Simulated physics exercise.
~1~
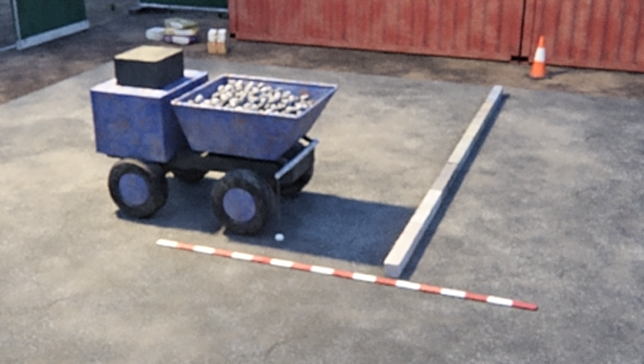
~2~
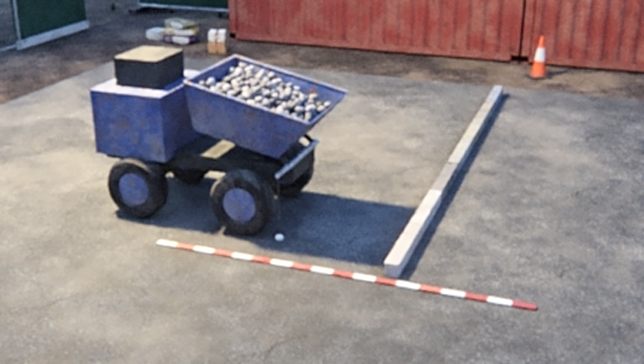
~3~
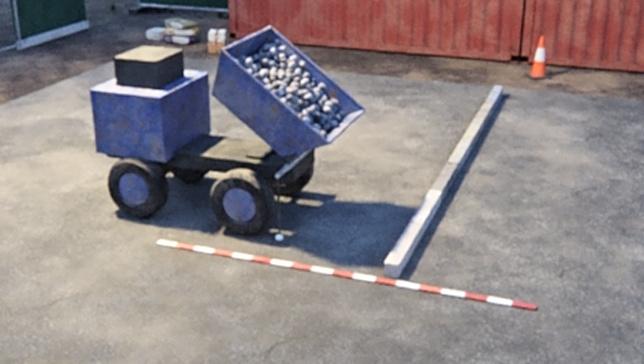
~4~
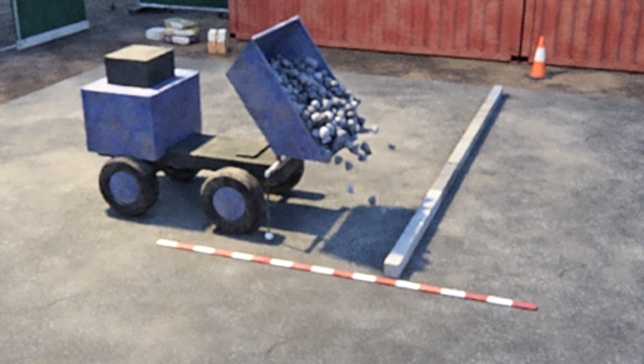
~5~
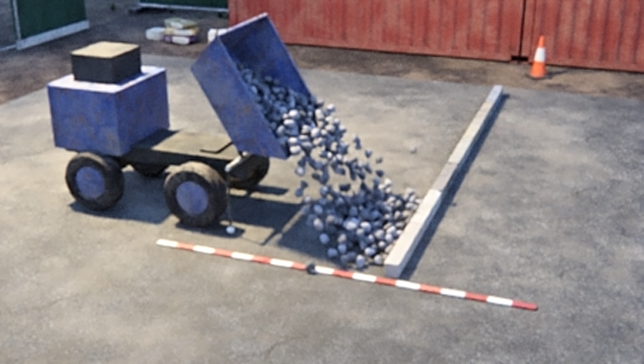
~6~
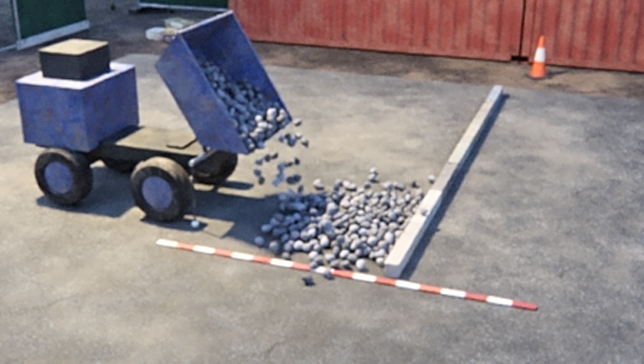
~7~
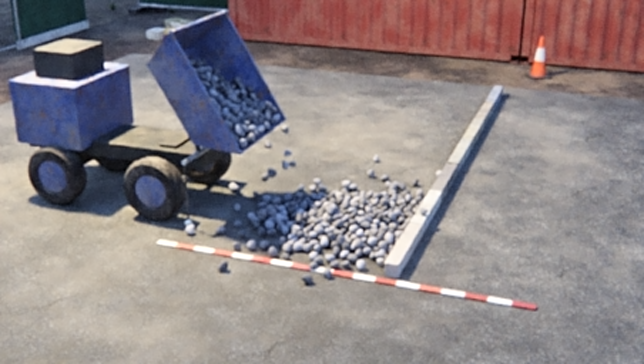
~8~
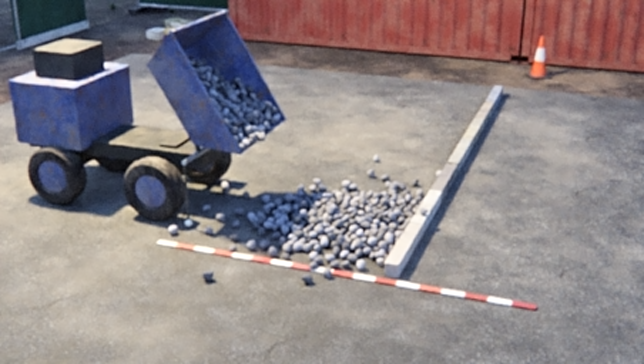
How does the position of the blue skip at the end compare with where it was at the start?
At the end the skip is farther to the left and a little higher in view than at the start, where it sat low on the dumper, closer to the kerb.
